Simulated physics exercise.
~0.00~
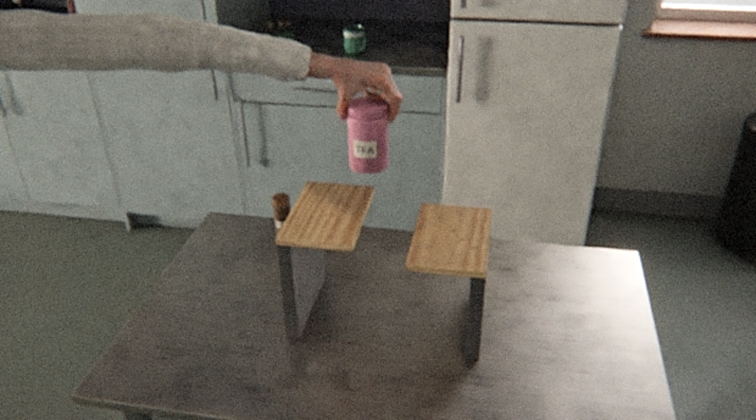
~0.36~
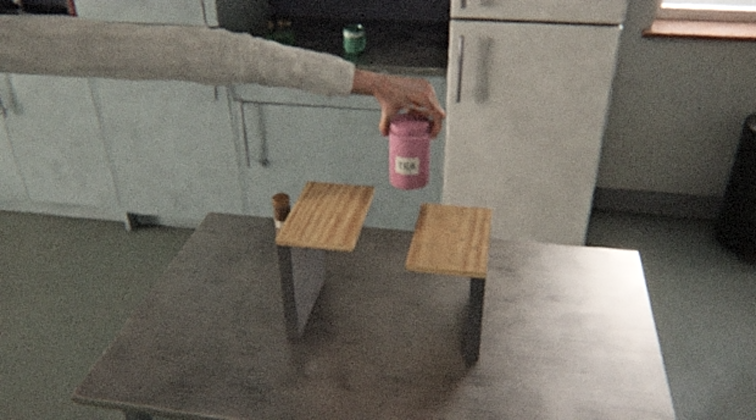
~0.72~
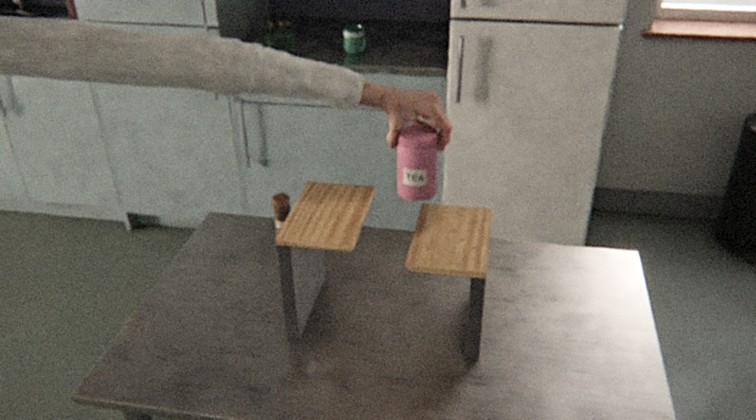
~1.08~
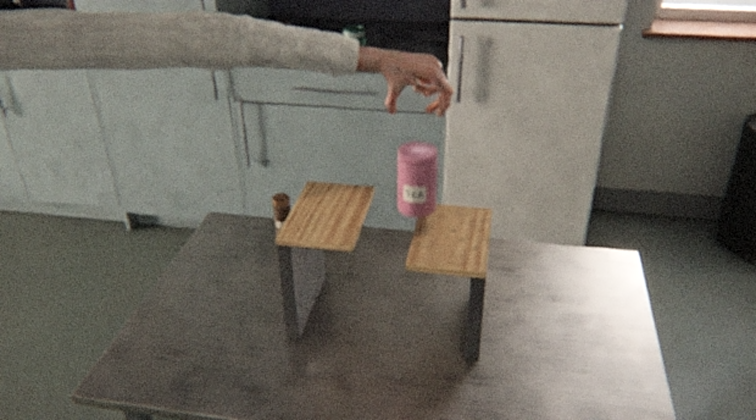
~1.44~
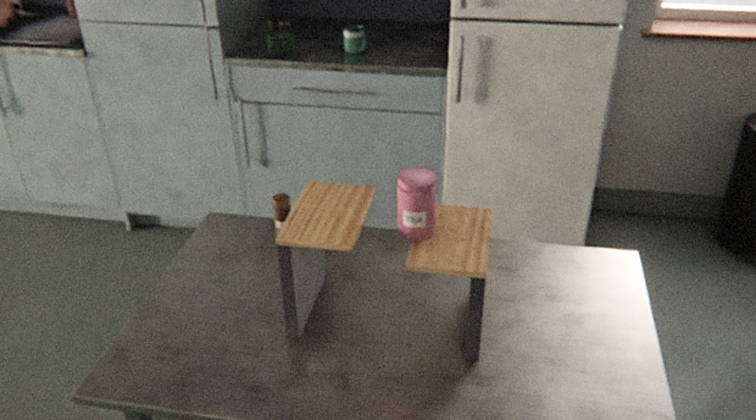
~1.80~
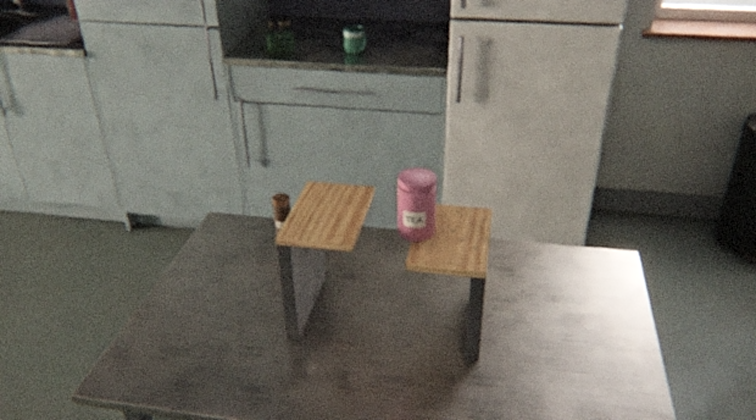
Pink tea jar carried rightward by a hand, released above the right-hand wooden-topped support, dropping and staying upright at its edge.
